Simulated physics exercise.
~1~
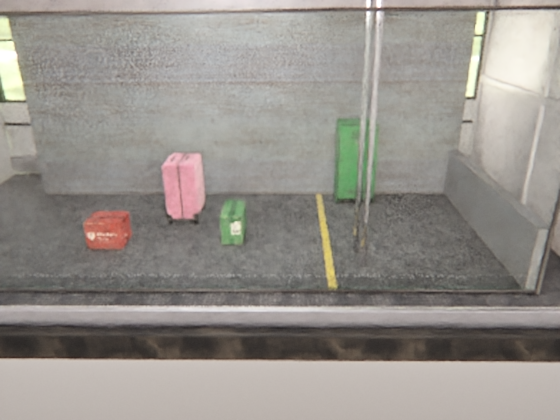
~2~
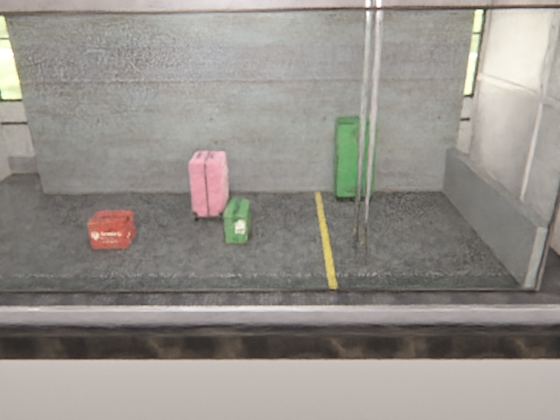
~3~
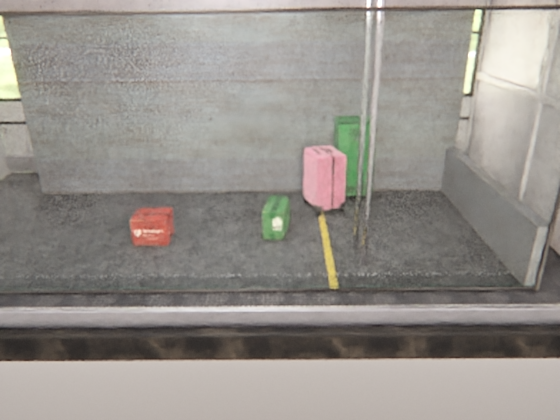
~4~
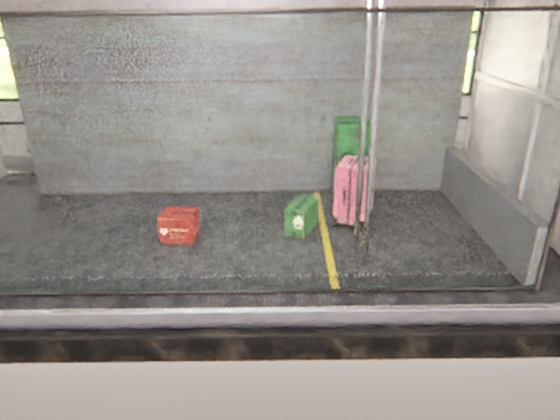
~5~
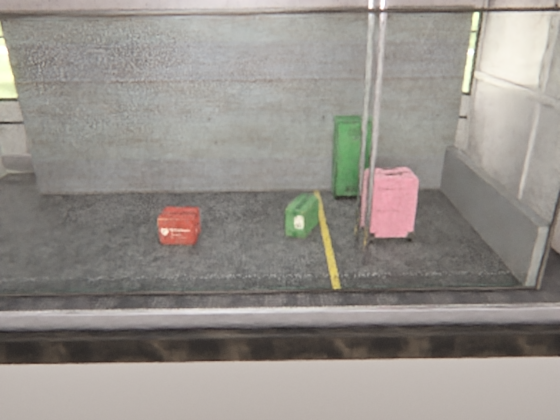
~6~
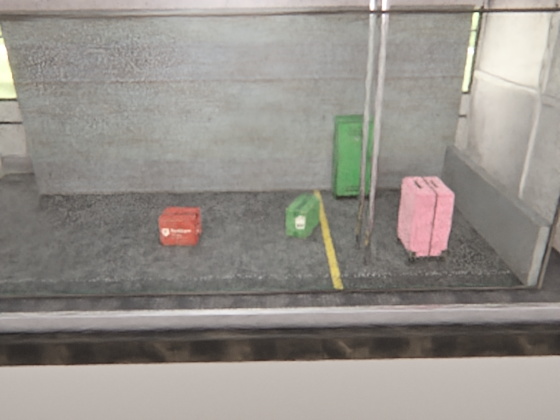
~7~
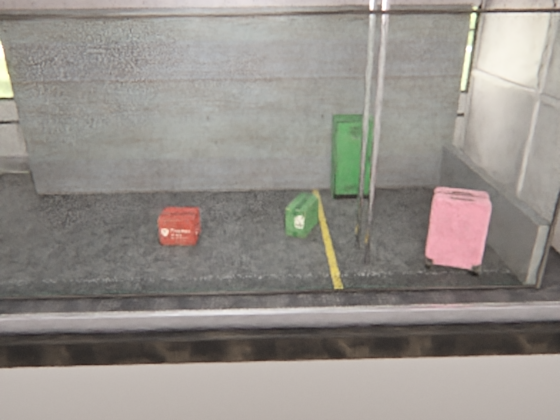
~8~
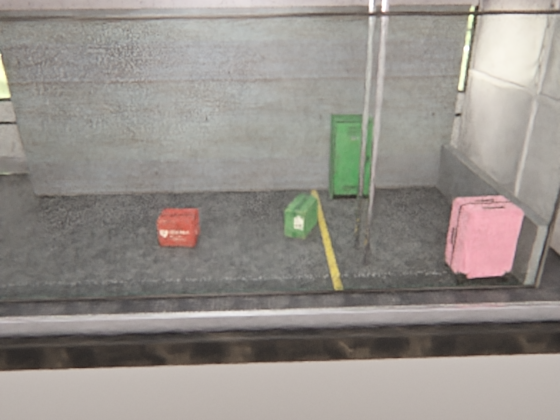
A pink wheeled suitcase rolled rightward across a gray bay, passing the yellow line and a metal pole before ending near the right wall, while a red carton and a green carton slid a short way right and stopped short of the line.
